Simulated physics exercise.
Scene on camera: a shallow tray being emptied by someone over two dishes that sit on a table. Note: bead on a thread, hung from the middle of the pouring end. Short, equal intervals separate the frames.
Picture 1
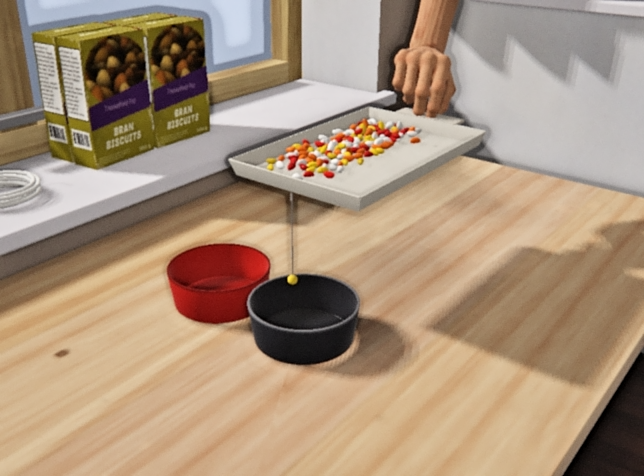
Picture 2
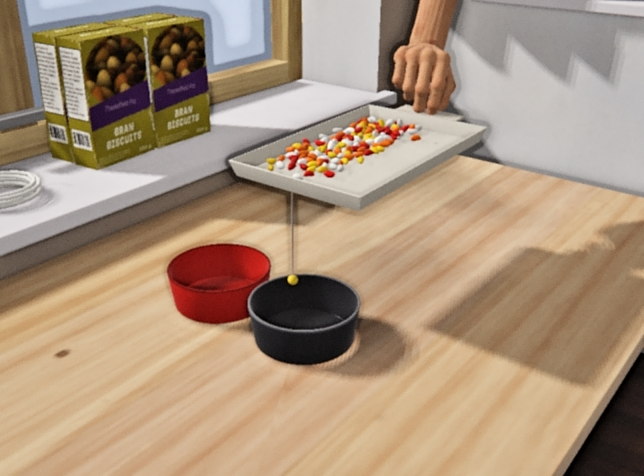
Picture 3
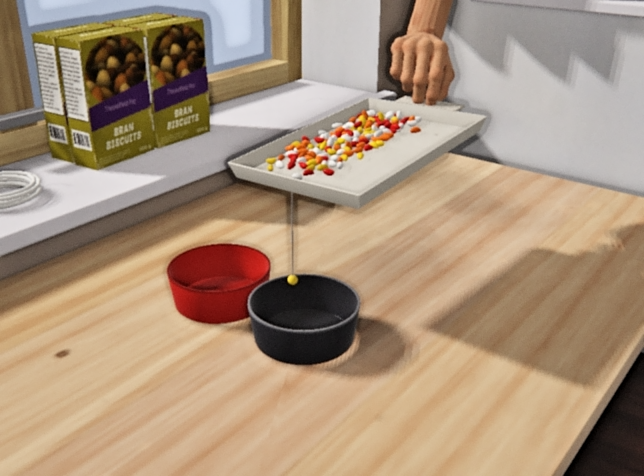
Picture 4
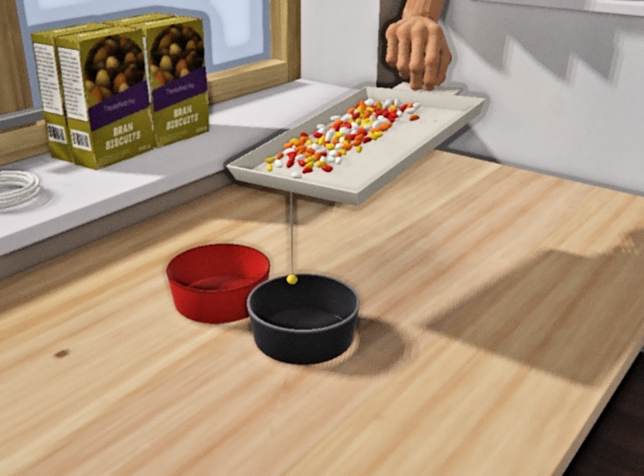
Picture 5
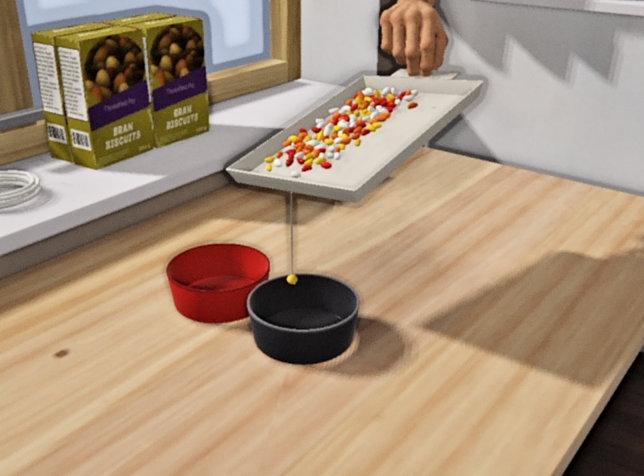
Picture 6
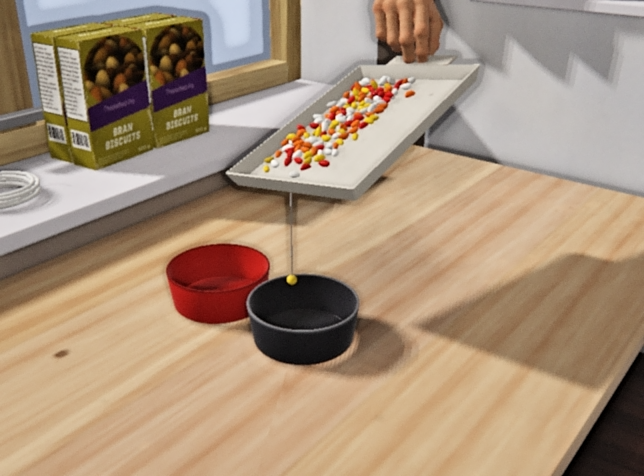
The footage shows a hand gradually raising the far end of a shallow tray of colourful jelly beans above a red dish and a black dish on a wooden table, while a yellow bead hangs almost motionless from the tray's near end.
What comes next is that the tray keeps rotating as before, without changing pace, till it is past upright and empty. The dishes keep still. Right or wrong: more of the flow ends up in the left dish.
Right.
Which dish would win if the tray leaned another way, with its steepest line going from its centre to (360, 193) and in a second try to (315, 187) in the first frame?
The first slope favours the dish to the right, the second the dish to the right.
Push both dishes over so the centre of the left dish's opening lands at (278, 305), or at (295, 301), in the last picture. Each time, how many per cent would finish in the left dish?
About 20 and 10 per cent respectively.
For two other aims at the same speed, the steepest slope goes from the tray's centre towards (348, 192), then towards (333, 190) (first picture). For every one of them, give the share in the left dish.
For the first aim it is 0 in a hundred, for the second 0 in a hundred.
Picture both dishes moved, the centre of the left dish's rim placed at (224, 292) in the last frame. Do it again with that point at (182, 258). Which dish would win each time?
The dish to the left, then the dish to the right.
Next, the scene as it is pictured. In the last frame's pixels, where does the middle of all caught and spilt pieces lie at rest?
(221, 301).
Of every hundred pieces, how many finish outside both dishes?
Somewhere around 10 in a hundred.
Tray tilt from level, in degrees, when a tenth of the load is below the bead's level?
Somewhere near 75°.
Shortly afterwards, tray tipped steeply; all but a few on the tray; only a few in the air.
Next, tray tipped past a quarter turn; a little on the tray; a little in the right dish; near two thirds in the left dish; a little outside both; a little in the air.
Some moments later, tray tipped past a quarter turn; a little in the right dish; the bulk in the left dish; a little outside both.
In the end, tray tipped past a quarter turn; a little in the right dish; the bulk in the left dish; a little outside both.
